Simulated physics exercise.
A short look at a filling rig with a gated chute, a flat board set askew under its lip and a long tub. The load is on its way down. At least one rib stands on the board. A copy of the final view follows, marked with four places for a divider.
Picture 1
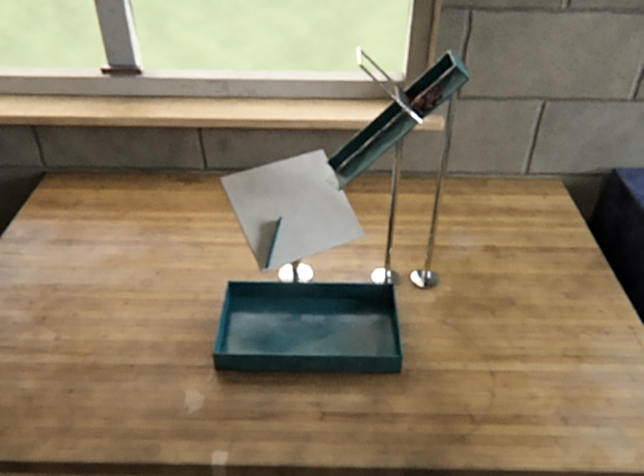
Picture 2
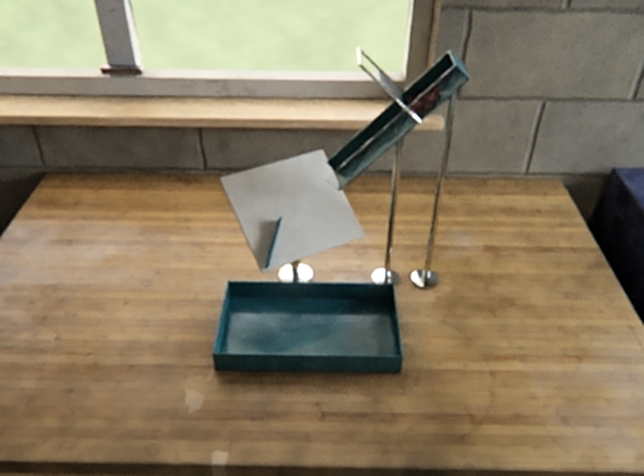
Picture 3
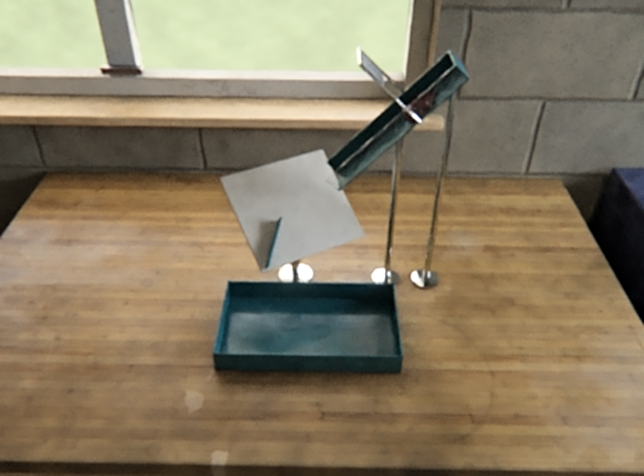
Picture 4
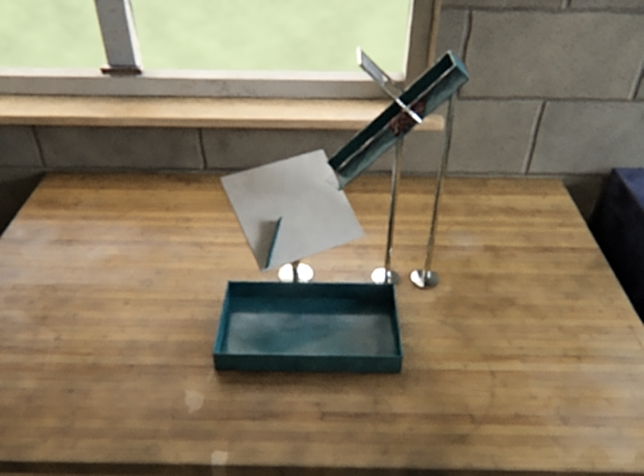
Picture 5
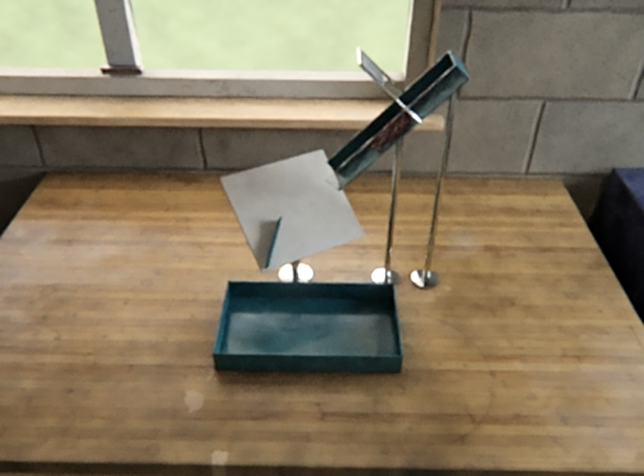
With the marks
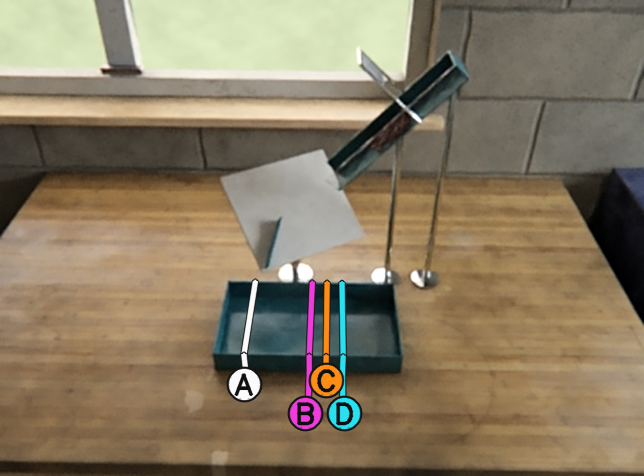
In this clip, a small dark reddish load slides down a sloping green chute toward the lower left, passing under a raised gate, while the tilted grey board with its small rib and the empty green tub below stay still.
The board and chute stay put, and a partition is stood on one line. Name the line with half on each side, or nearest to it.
It is B.
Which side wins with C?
The left side.
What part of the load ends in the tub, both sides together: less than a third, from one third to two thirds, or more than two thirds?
It is more than two thirds.
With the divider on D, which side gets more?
The left side.
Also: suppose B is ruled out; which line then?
C it is.
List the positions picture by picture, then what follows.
Load behind the gate at (424, 102), kidney beans; lip of the chute at (339, 182), sloping fairly steeply, in the first picture.
Middle of the board at (294, 207), tilted fairly steeply; middle of its low edge at (315, 253); of its high edge at (273, 163), in the second picture.
Front corners of the tub at (213, 353) and (402, 356), empty; front of the load at (406, 112), in the third picture.
Middle of the load at (407, 118); its front at (394, 130), about a quarter of the way to the lip; rib from (281, 217) to (268, 265), in the fourth picture.
Middle of the load at (393, 131); its front at (373, 145), about half of the way to the lip, in the fifth picture.
On the marked copy, line A crosses the front rim at (244, 353); line B crosses the front rim at (309, 354); line C crosses the front rim at (326, 355); line D crosses the front rim at (343, 355).
For line A, of what is caught, a stray few on the left of the divider, nearly all on the right.
For line B, of what is caught, about half on the left of the divider, about half on the right.
For line C, of what is caught, about two thirds on the left of the divider, about a quarter on the right.
For line D, of what is caught, most on the left of the divider, a small part on the right.
